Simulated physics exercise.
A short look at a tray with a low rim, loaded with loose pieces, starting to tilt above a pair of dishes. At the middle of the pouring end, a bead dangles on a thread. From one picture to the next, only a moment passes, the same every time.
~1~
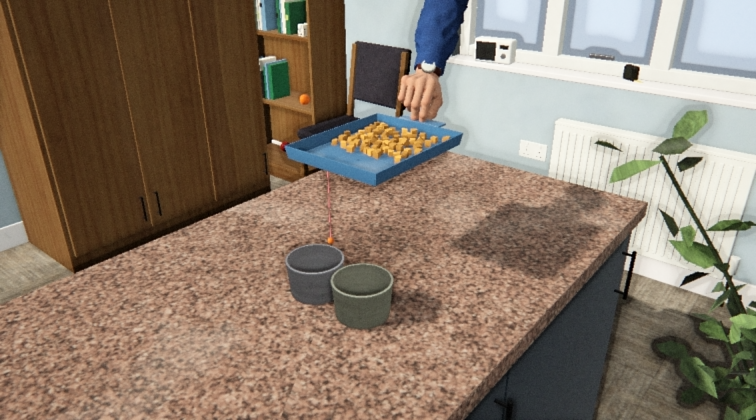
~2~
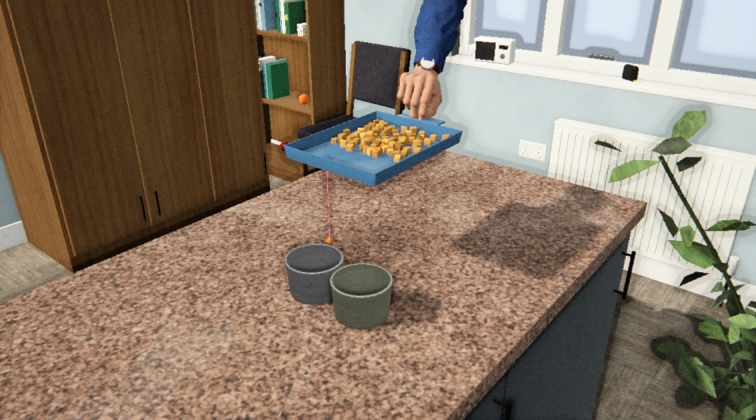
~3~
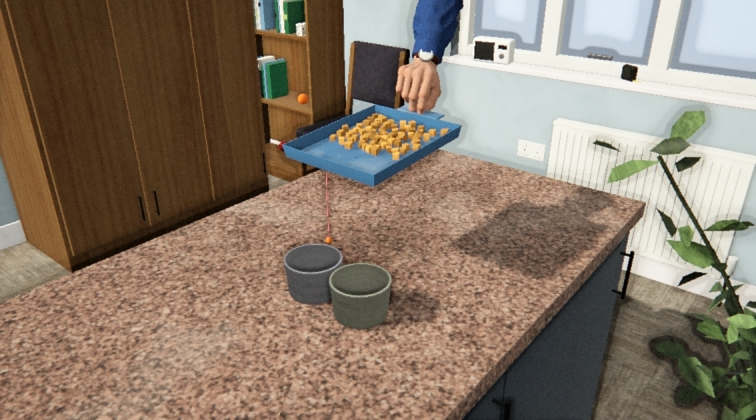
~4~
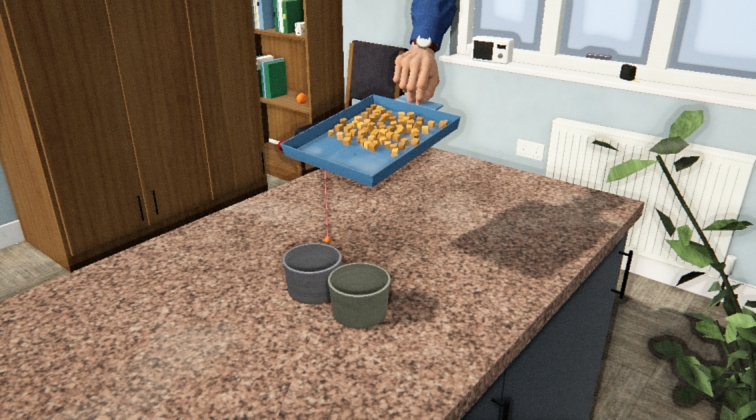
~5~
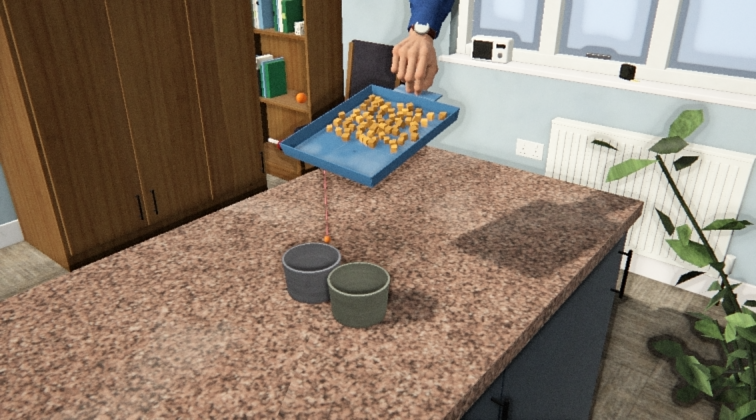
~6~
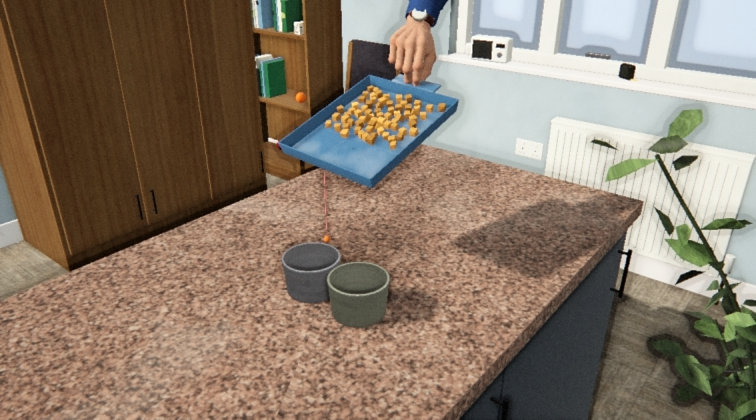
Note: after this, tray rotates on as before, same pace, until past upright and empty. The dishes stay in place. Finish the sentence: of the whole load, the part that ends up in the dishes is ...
... more than half.
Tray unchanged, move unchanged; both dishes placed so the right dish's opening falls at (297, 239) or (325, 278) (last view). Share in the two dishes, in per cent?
First position: Some 0 %; second position: Some 60 %.
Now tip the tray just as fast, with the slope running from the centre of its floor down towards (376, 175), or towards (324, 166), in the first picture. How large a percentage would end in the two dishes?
It comes to about 40 per cent the first time and about 40 per cent the second.
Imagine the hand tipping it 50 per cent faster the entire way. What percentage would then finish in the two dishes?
Result: About 70 per cent.
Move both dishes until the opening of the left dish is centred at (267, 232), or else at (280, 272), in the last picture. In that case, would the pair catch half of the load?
Result, first setup: The minor share; second setup: The minor share.
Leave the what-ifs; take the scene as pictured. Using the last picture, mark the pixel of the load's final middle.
At about (337, 303).
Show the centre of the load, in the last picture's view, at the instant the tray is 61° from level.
Load centre: Approx. (343, 157).
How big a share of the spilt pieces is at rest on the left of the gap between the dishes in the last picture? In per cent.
90 in a hundred, roughly.
Soon after the last picture, tray tipped steeply; nearly all on the tray; a stray few in the air.
A little later, tray tipped right over; most on the tray; a small part in the right dish; a stray few in the left dish; a stray few outside both.
Later still, tray tipped past a quarter turn; about a third in the right dish; about a quarter in the left dish; about a third outside both.
At rest, tray tipped past a quarter turn; about a third in the right dish; about a quarter in the left dish; about a third outside both.
